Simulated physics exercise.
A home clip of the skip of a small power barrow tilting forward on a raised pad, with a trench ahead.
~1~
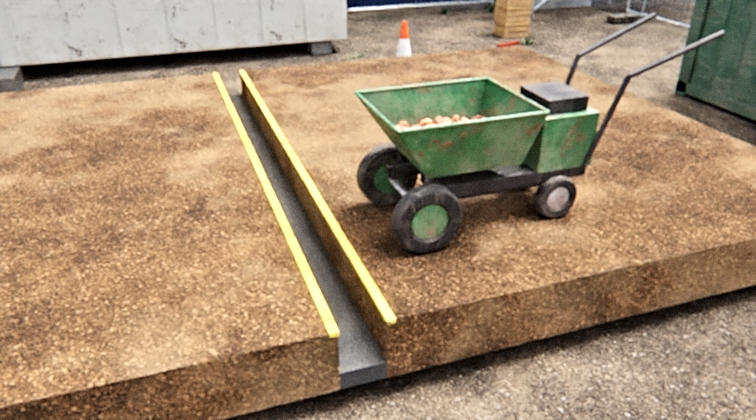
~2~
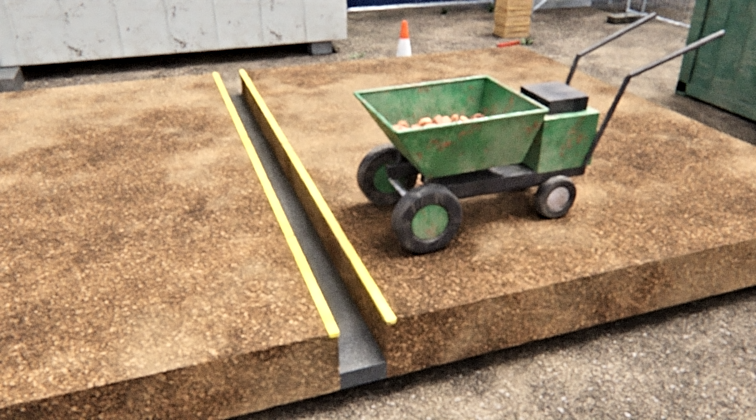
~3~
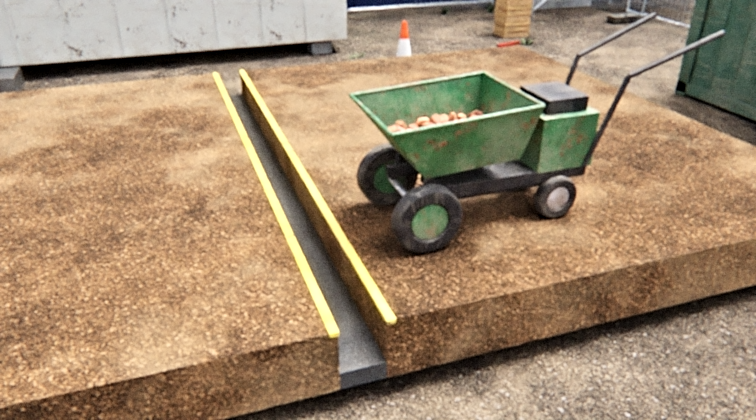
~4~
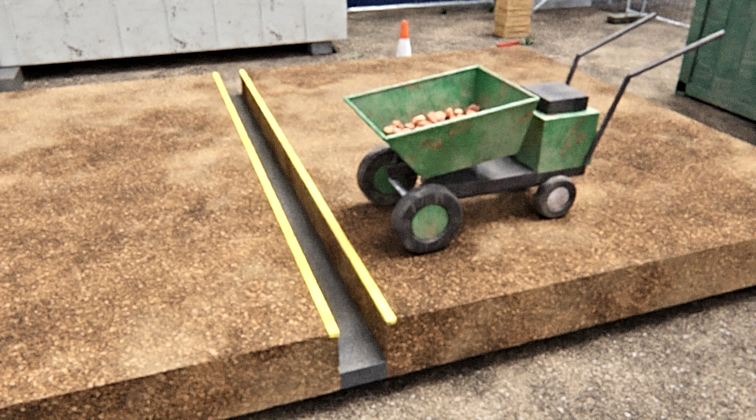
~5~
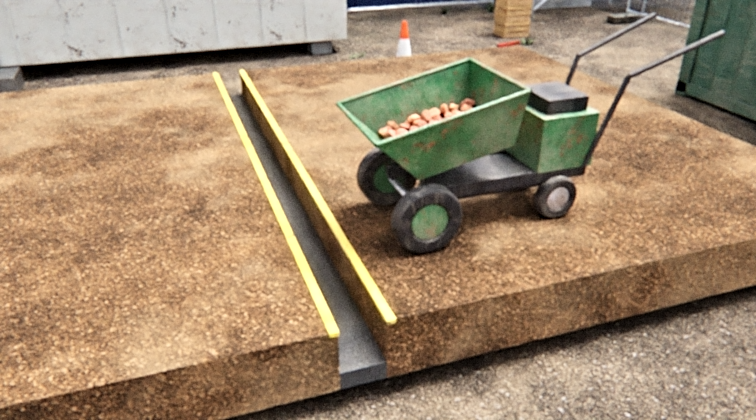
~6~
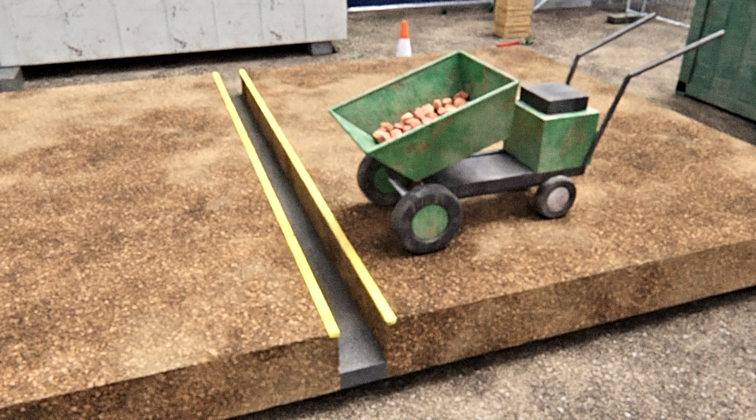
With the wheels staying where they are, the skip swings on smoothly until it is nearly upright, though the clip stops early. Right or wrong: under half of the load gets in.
Wrong.
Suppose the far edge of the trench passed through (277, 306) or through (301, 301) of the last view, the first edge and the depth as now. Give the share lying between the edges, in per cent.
First some 100, then 100 per cent.
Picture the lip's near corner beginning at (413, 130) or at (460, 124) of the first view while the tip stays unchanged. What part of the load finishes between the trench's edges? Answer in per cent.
The first stopping place yields 100 % and the other yields 40 %.
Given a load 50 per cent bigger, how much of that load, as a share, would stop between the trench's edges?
About 50 %.
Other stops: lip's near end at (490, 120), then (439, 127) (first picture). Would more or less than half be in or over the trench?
Respectively: A smaller portion, the bigger portion.
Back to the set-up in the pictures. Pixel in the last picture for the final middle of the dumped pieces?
Last view, centre at rest - approx. (307, 266).
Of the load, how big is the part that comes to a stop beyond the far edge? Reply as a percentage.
It works out to roughly 35 percent.
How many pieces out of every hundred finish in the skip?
I'd say around 0 per cent.
Soon after the last picture, skip tipped steeply; all in the skip.
A little later, skip tipped right over; nearly all in the skip; a stray few in or heaped over the trench; a stray few beyond it.
Later still, skip tipped right over; about a quarter in the skip; about a third in or heaped over the trench; about a third beyond it.
By the end, skip tipped right over; about two thirds in or heaped over the trench; about a third beyond it.
